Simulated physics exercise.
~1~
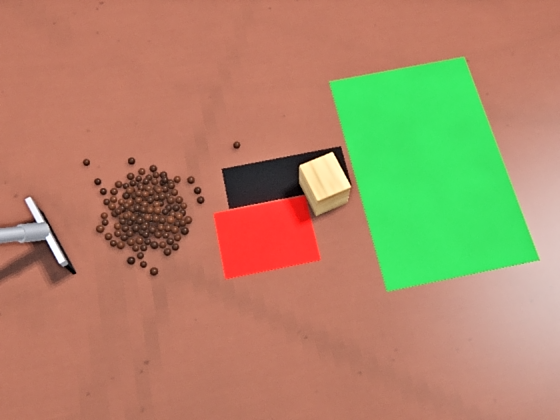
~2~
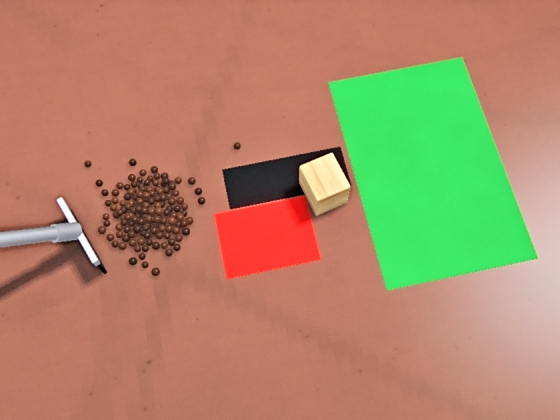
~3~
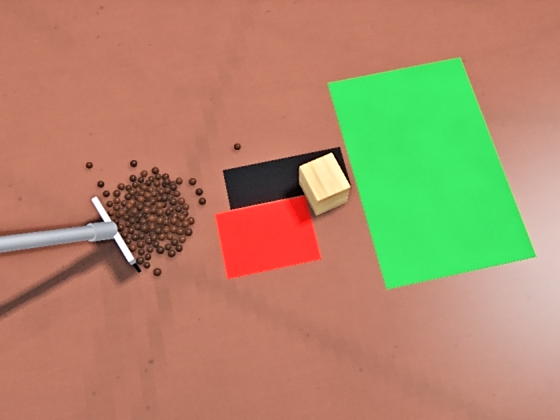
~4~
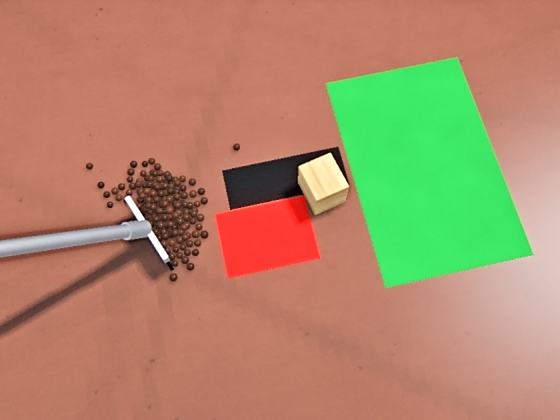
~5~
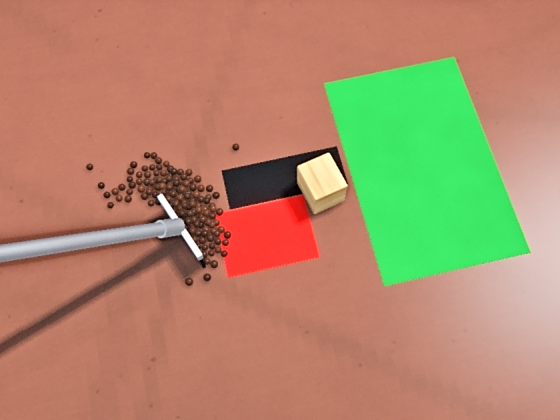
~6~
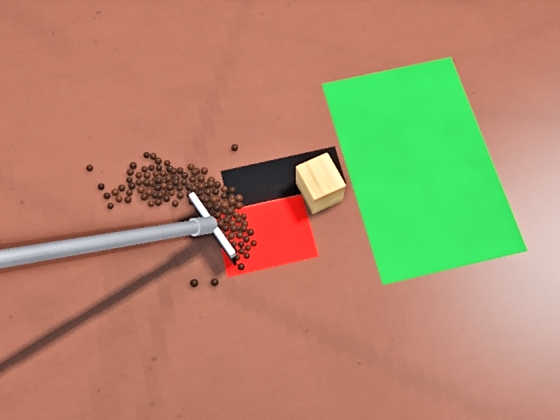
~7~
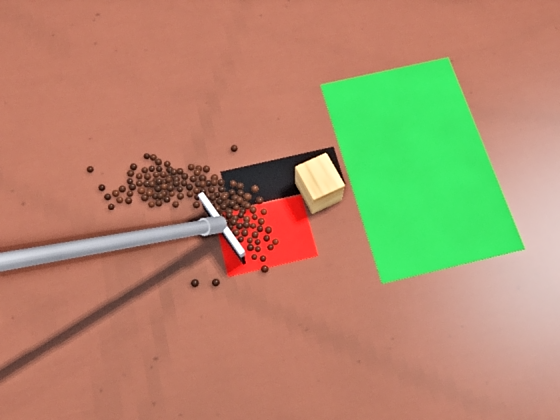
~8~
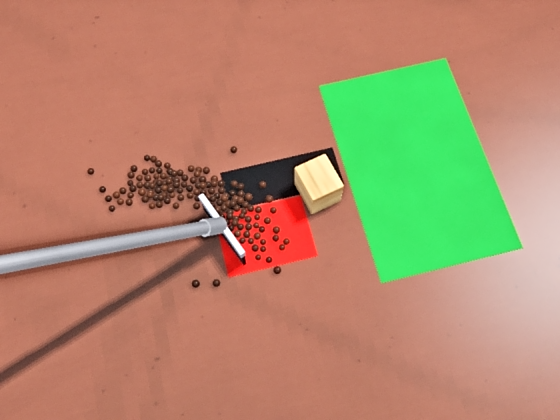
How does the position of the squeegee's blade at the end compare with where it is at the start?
At the start the blade is at the far left, clear of the pile of balls. By the end it is further right, resting at the left edge of the red mat among the scattered balls.
